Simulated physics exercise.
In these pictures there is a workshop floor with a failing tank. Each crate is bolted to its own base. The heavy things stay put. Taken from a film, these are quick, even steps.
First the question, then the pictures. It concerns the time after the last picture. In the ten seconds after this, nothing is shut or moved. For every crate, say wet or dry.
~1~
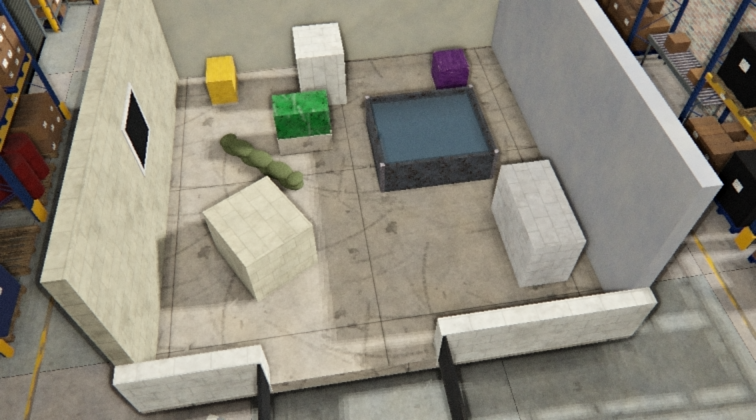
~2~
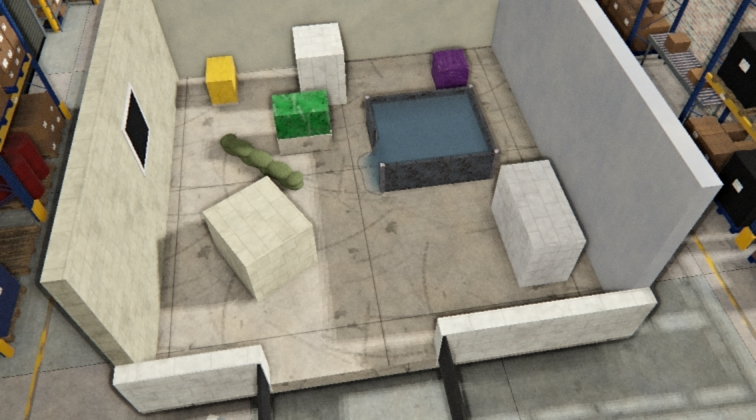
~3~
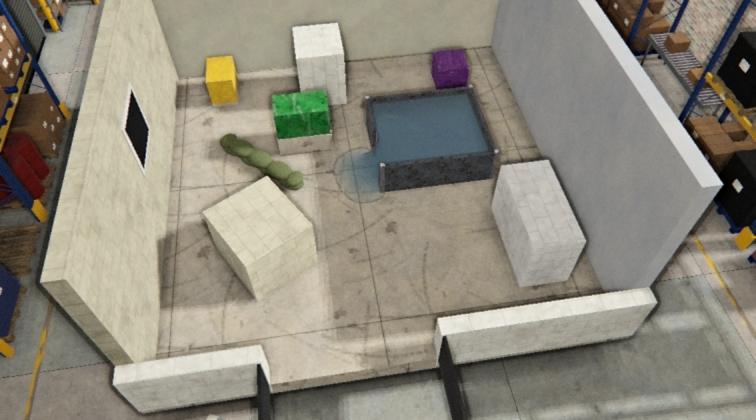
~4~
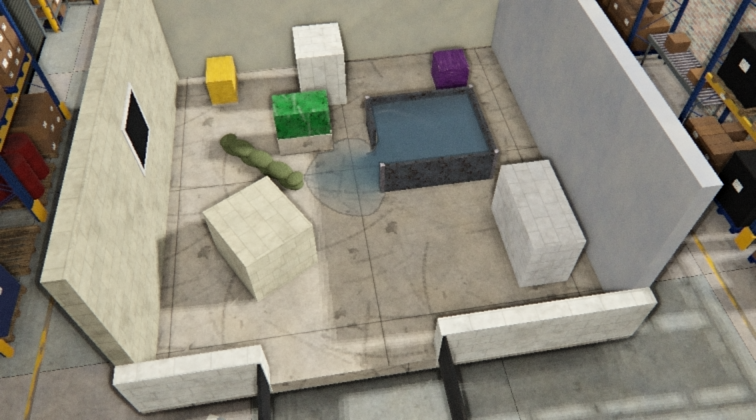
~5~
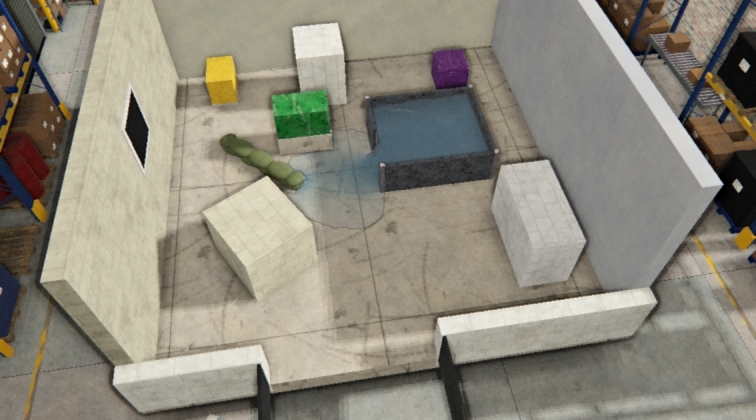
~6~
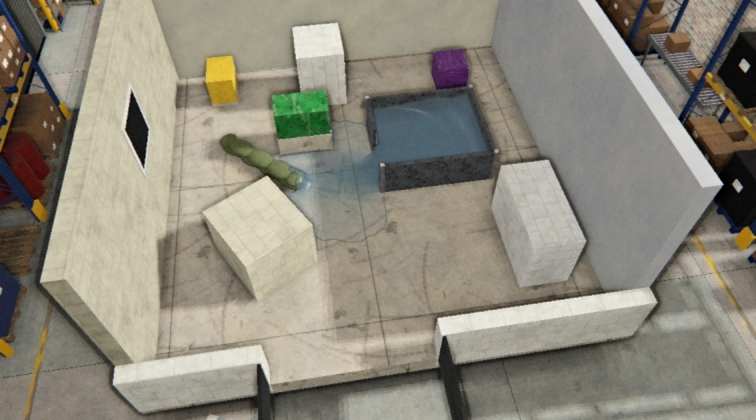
Outcome: The green crate sits high enough. The purple crate sits high enough. The yellow crate sits too low.
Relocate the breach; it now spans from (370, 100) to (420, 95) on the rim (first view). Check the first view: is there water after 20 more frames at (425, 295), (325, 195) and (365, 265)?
In the order given, the spots are not soaked, not soaked and not soaked.
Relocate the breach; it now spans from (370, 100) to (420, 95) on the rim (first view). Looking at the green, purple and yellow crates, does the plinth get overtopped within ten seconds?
As I see it, the green crate avoids the flood, the purple crate is overtopped and the yellow crate is overtopped.
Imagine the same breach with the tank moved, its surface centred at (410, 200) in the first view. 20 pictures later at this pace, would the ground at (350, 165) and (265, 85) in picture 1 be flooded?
Submerged, not reached.
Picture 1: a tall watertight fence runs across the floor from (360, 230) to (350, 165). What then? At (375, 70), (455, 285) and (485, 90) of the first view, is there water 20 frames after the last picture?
First inundated, then inundated, then unwetted.
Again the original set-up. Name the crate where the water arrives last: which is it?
The purple-painted one, as I see it.
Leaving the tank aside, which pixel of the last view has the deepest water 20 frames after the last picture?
At about (291, 227).
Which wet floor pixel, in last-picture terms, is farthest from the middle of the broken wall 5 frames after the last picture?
I'd put it around (166, 243).
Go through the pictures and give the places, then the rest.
The first picture shows still water in the open tank at (429, 128).
In the second picture, water pours out at (380, 166) and has run to (369, 155).
In the third picture, water pours out at (380, 166) and has run to (338, 172).
In the fourth picture, the front is at (311, 175), out from the gap at (380, 166).
In the fifth picture, the front is at a hidden place, out from the gap at (380, 166).
In the sixth picture, water pours out at (380, 166) and has run to a hidden place.
A moment on, water covers 15 % of the floor; the green crate water round its plinth, the purple crate not reached, the yellow crate not reached.
Next, water covers 30 % of the floor; the green crate water round its plinth, the purple crate not reached, the yellow crate water round its plinth.
Then, water covers 45 % of the floor; the green crate water round its plinth, the purple crate not reached, the yellow crate water round its plinth.
Later, water covers 65 % of the floor; the green crate water round its plinth, the purple crate water round its plinth, the yellow crate water round its plinth.
In the end, water covers 90 % of the floor; the green crate stayed above the water, the purple crate stayed above the water, the yellow crate was topped.
